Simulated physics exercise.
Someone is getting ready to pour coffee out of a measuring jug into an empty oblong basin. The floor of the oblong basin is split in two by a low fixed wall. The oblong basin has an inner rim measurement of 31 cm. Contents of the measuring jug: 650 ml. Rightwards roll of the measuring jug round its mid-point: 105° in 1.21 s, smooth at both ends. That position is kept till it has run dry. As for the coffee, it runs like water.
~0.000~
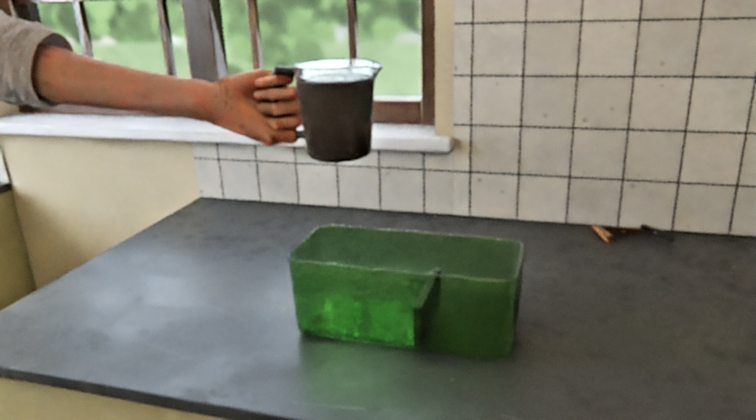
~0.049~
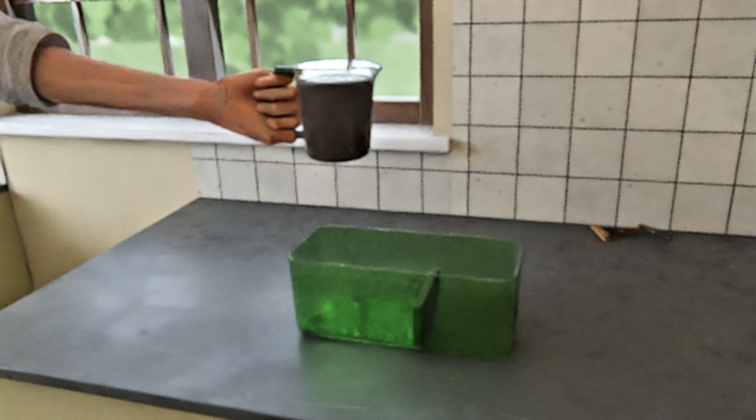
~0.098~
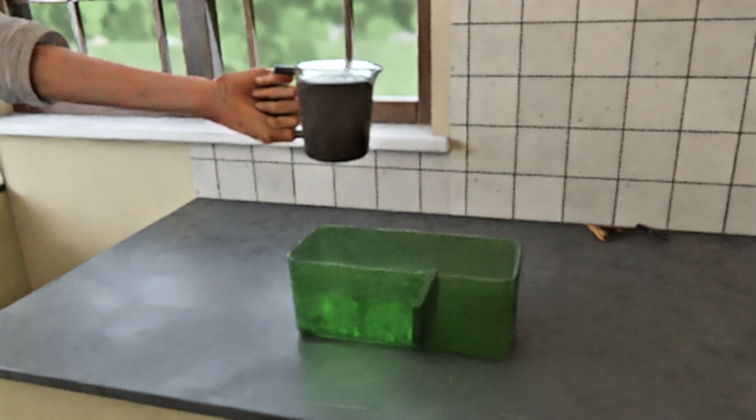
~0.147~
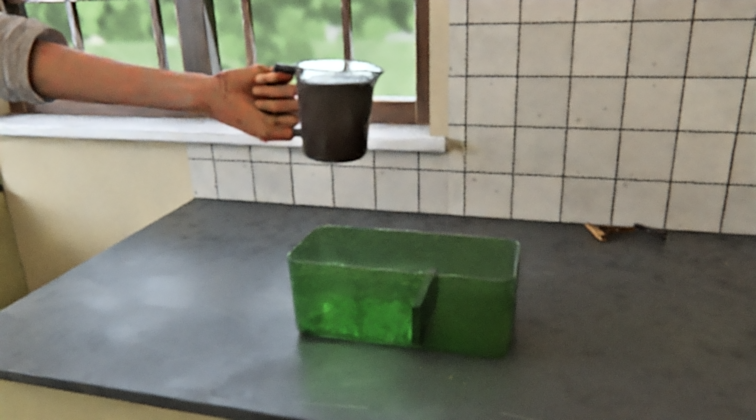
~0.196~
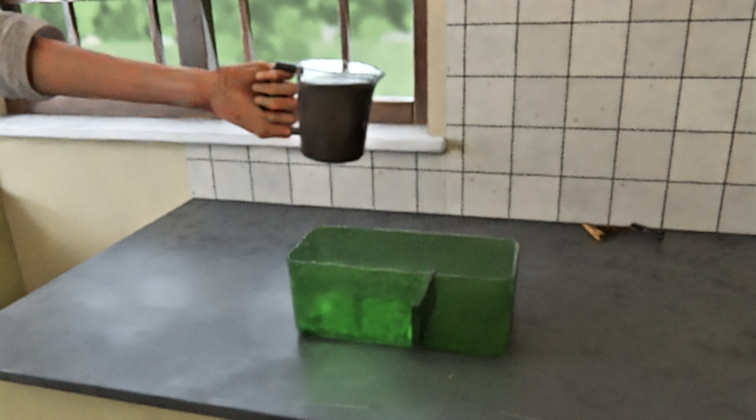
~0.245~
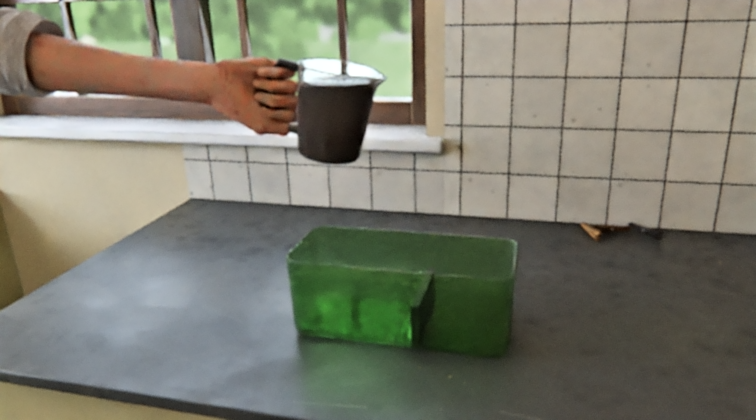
A hand holds a jug of dark liquid above a green basin, tilting it slightly rightwards.
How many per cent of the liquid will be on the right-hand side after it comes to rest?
Some 90 per cent will be on the right-hand side.
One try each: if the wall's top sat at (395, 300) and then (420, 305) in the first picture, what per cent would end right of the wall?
I'd say 90 percent on the first go, 80 percent on the next.
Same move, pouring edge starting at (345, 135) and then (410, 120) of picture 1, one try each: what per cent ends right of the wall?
I'd say 5 percent on the first go, 95 percent on the next.
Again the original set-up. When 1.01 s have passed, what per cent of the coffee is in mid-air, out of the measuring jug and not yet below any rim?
I'd put it at about 28 per cent of the liquid.
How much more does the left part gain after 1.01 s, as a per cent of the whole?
9 %.
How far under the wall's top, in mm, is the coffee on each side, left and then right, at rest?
Left about 58 mm, while the right is about 22 mm.
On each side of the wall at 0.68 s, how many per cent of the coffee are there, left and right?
About 0 % left, 3 % right.
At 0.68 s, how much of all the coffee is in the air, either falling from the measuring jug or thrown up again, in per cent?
Near 16 per cent of it all.
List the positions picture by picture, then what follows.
The first picture shows tilt 0°; pouring edge (383, 66); surface from (303, 77) to (374, 78); the oblong basin's rim runs from (304, 242) to (520, 262); the wall's top is at (428, 288).
The second picture shows tilt 0°; pouring edge (383, 66); surface from (302, 78) to (372, 79).
The third picture shows tilt 2°; pouring edge (383, 68); surface from (303, 78) to (373, 79).
The fourth picture shows tilt 4°; pouring edge (384, 70); surface from (303, 78) to (373, 80).
The fifth picture shows tilt 7°; pouring edge (385, 74); surface from (304, 80) to (375, 82).
The sixth picture shows tilt 10°; pouring edge (387, 78); surface from (305, 80) to (377, 83).
Then, 0.68 s in, the tilt is 63° and 80 per cent is still to pour, 0 is left of the wall and 3 right of it.
Then, 1.01 s in, the tilt is 98° and 26 per cent is still to pour, 1 is left of the wall and 46 right of it.
Then, 1.34 s in, the tilt is 105° and 1 per cent is still to pour, 7 is left of the wall and 88 right of it.
Then, 1.71 s in, the tilt is 105° and 0 per cent is still to pour, 9 is left of the wall and 90 right of it.
Finally, 9 per cent lies left of the wall, 90 right of it and 1 outside.
